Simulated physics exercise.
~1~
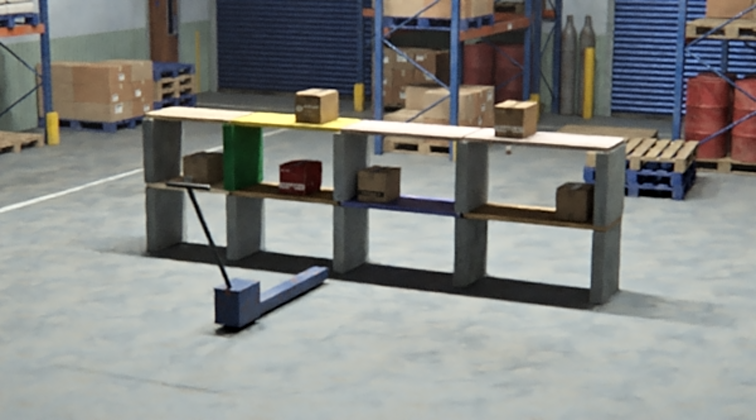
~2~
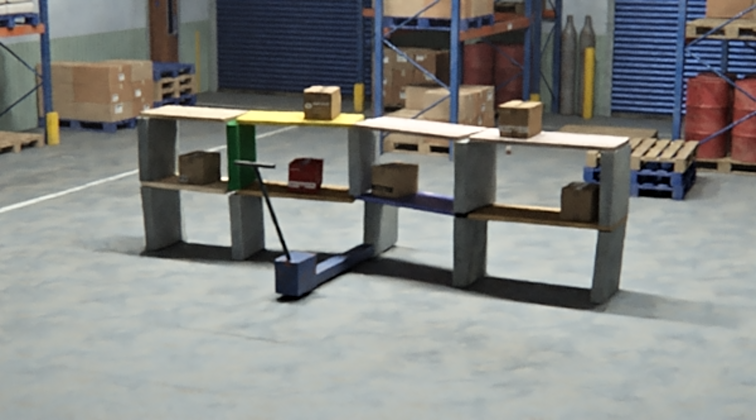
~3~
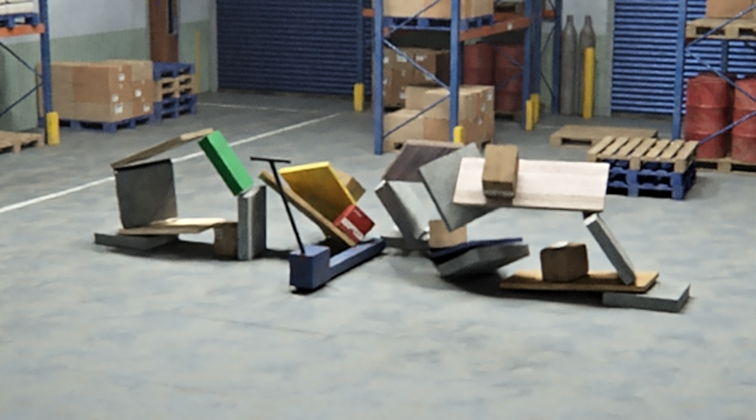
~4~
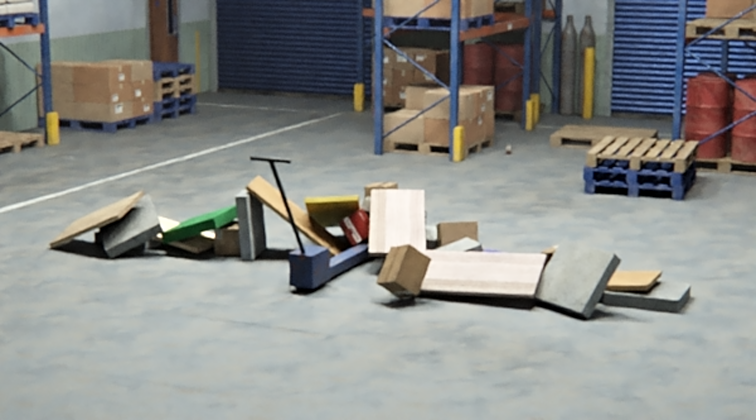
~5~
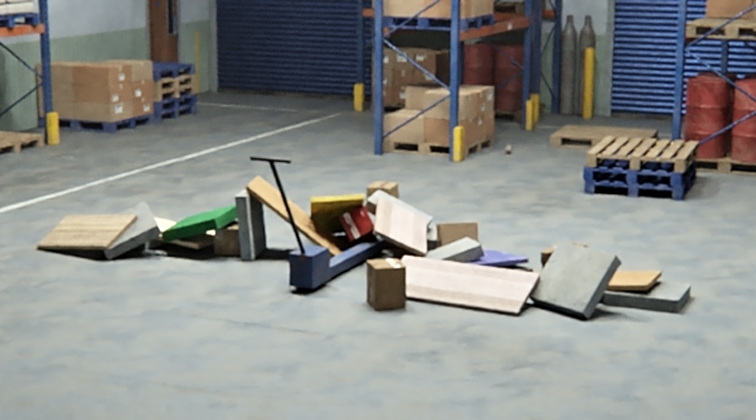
Two-tier board shelf in a warehouse collapsing as a blue floor jack pushes its base, leaving boards, blocks and cartons heaped.
